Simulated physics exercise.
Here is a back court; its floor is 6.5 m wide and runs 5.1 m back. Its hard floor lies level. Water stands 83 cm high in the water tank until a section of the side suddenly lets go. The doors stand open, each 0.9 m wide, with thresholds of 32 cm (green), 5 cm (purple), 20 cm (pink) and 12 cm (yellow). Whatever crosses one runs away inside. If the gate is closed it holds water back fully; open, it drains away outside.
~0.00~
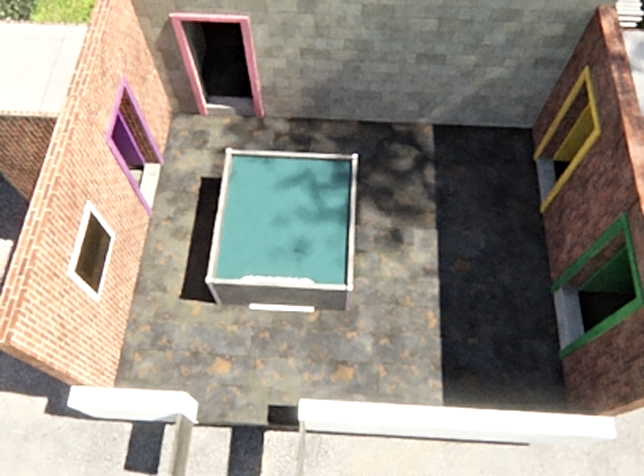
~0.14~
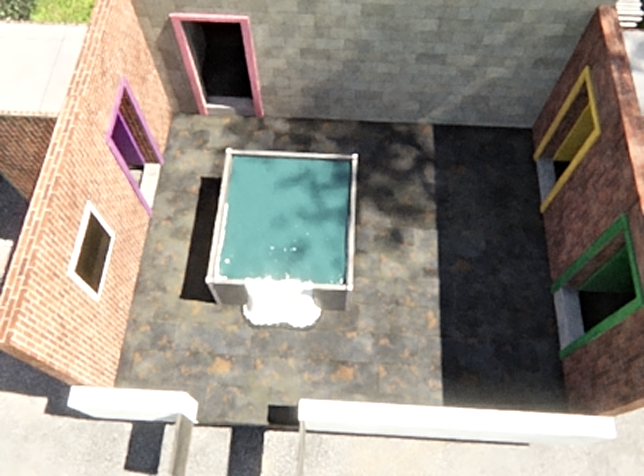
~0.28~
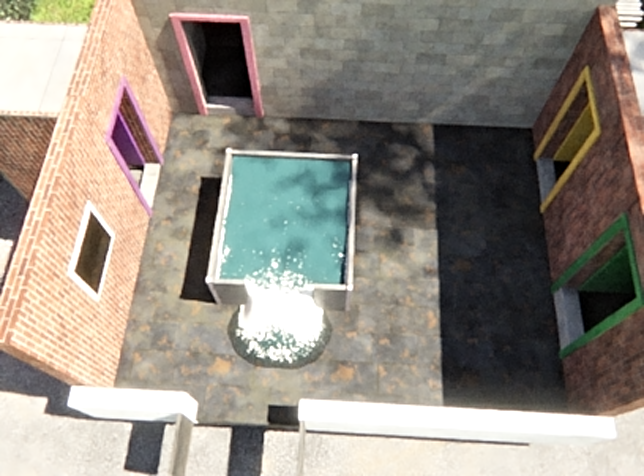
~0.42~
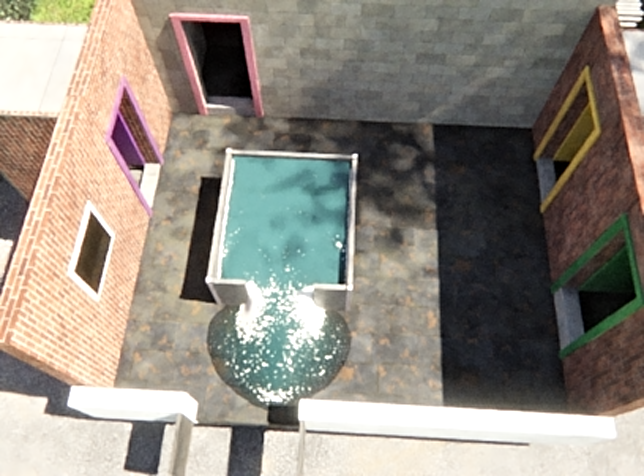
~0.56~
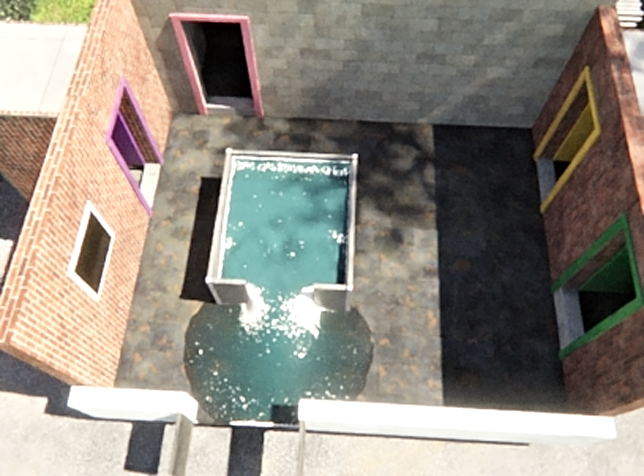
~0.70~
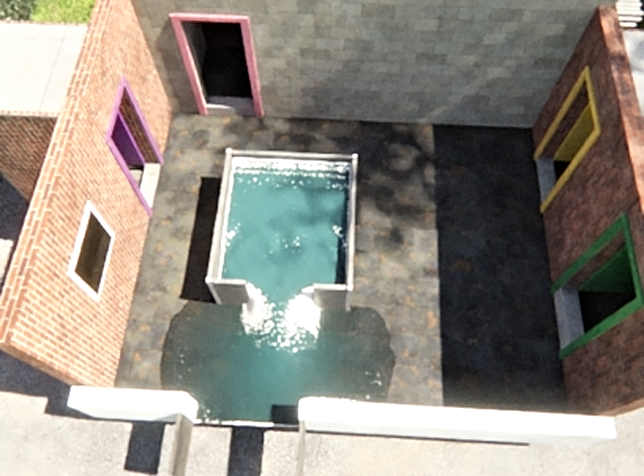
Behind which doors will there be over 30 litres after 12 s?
Door by door: At the green door it keeps below the limit; at the purple door it does not reach the limit; at the pink door it stays under the limit; at the yellow door it stays under the limit.
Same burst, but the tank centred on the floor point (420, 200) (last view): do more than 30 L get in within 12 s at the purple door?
Against that limit: Purple above.
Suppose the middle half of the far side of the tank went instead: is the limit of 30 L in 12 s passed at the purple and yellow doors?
Against that limit: Purple over, yellow above.
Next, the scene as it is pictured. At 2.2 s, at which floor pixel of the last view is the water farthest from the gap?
Near (570, 424).
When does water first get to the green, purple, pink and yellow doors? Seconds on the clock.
Green 2.4 s, purple 3.0 s, pink 4.5 s, yellow 3.2 s.
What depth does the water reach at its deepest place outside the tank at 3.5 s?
Roughly 28 cm.
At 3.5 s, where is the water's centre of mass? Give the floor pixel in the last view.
Near (316, 279).
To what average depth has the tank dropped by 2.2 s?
About 44 cm.
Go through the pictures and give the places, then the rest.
The water tank at (286, 218) is whole and still, 83 cm deep, in the first picture.
Water pours out at (282, 296) and has run 0.6 m, to (247, 315); typically 13 cm deep outside, 83 cm at the water tank's back, in the second picture.
The front is at (255, 359), 0.9 m from the gap at (282, 298); 1.0 m2 of floor is under water; 83 cm left at the back of the water tank, in the third picture.
The front is at a hidden place, 1.5 m from the gap at (283, 298); 2.2 m2 of floor is under water; 82 cm left at the back of the water tank, in the fourth picture.
The front is at a hidden place, 1.9 m from the gap at (282, 298); 3.7 m2 of floor is under water; 76 cm left at the back of the water tank, in the fifth picture.
The front is at a hidden place, 2.1 m from the gap at (282, 297); 4.6 m2 of floor is under water; 69 cm left at the back of the water tank, in the sixth picture.
After 1.4 s water covers 20 % of the floor and is deepest (48 cm) near (284, 310); green door not reached, purple door not reached, pink door not reached, yellow door not reached.
After 2.2 s water covers 30 % of the floor and is deepest (34 cm) near (284, 310); green door not reached, purple door not reached, pink door not reached, yellow door not reached.
After 3.5 s water covers 55 % of the floor and is deepest (28 cm) near (284, 310); green door 13 cm at the sill, 0 L in, purple door 2 cm at the sill, 0 L in, pink door not reached, yellow door 2 cm at the sill, 0 L in.
After 7.0 s water covers 85 % of the floor and is deepest (14 cm) near (284, 310); green door 6 cm at the sill, 0 L in, purple door 2 cm at the sill, 0 L in, pink door 5 cm at the sill, 0 L in, yellow door 3 cm at the sill, 0 L in.
After 12.0 s water covers 95 % of the floor and is deepest (10 cm) near (164, 155); green door 3 cm at the sill, 0 L in, purple door 6 cm at the sill, 1 L in, pink door 6 cm at the sill, 0 L in, yellow door 5 cm at the sill, 0 L in.
